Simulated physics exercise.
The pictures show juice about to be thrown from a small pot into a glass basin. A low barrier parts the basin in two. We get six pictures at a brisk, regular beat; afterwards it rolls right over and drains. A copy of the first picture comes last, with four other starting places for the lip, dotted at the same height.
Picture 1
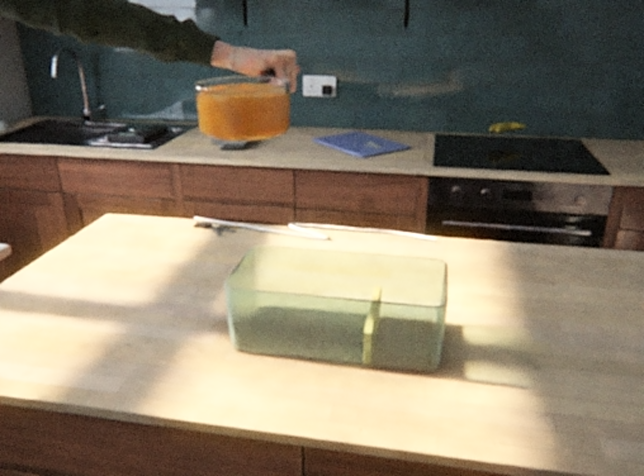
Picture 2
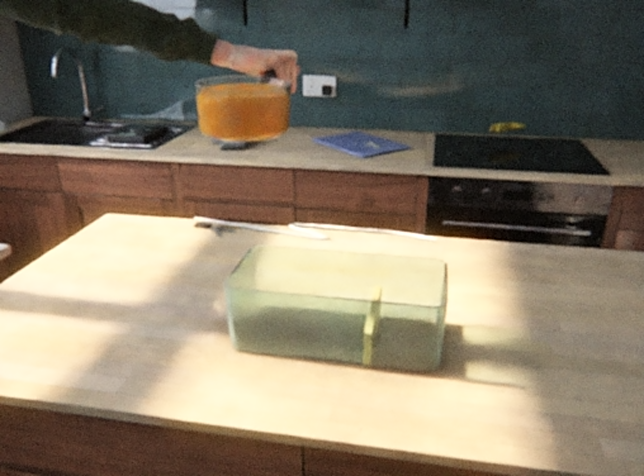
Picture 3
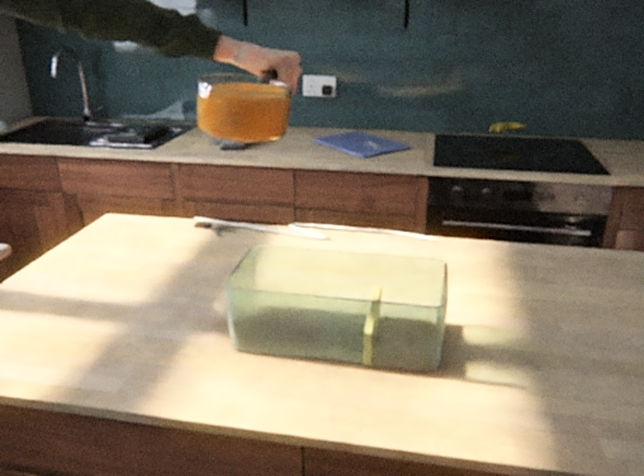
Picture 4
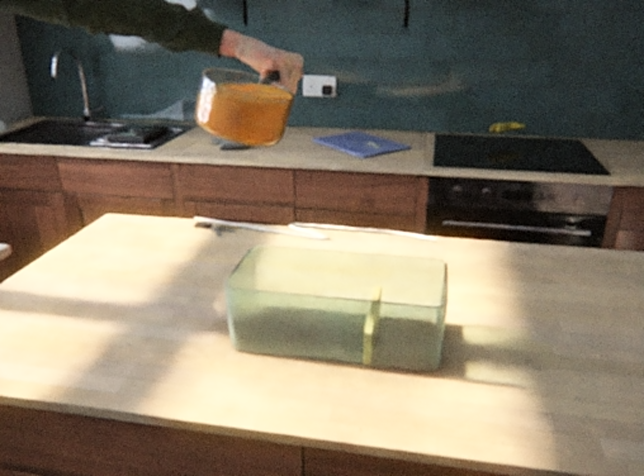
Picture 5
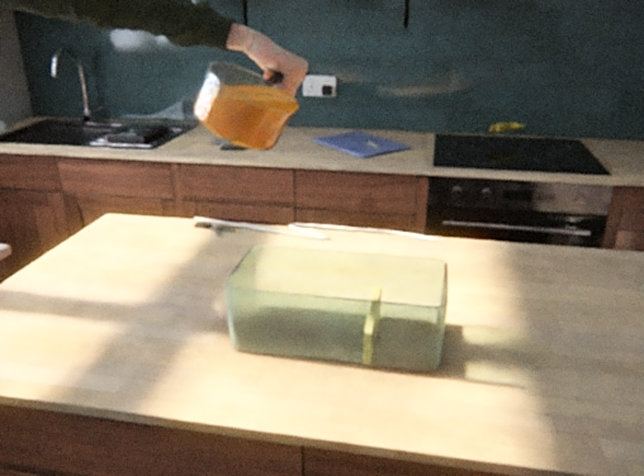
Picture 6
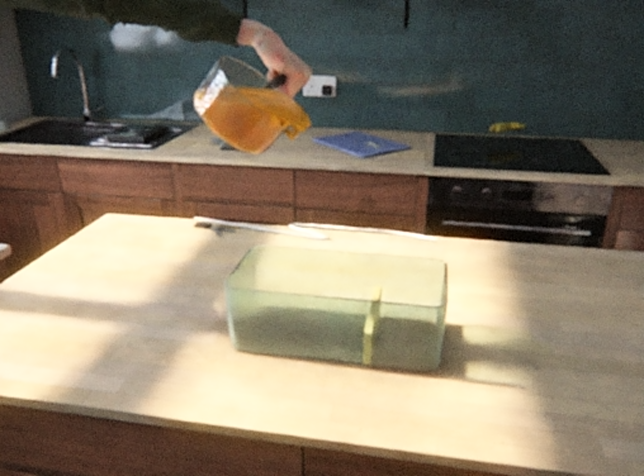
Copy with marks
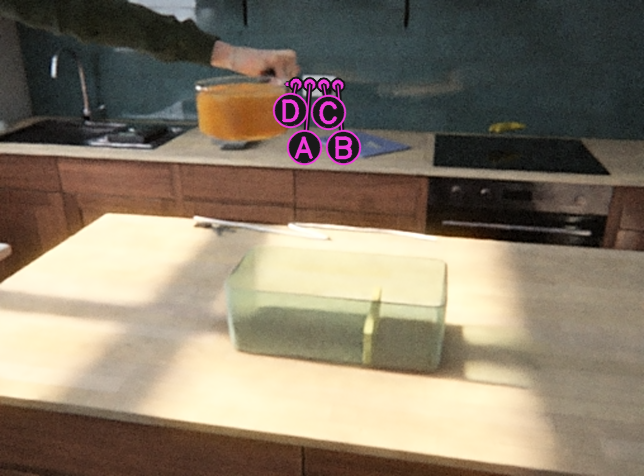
A hand holds a pot of orange liquid upright, then tilts it rightward until liquid crosses the lip.
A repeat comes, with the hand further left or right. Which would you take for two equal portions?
Take C.
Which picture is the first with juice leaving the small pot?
In picture 5.
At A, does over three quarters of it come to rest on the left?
No, it does not.
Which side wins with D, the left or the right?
More ends on the left.
On the marked copy, A at (309, 84); B at (337, 85); C at (323, 85); D at (295, 84).
Choosing A, about 64 % ends left of the wall and 31 % right of it; 5 % is lost outside.
Choosing B, about 32 % ends left of the wall and 63 % right of it; 4 % is lost outside.
Choosing C, about 47 % ends left of the wall and 51 % right of it.
Choosing D, about 86 % ends left of the wall and 7 % right of it; 6 % is lost outside.
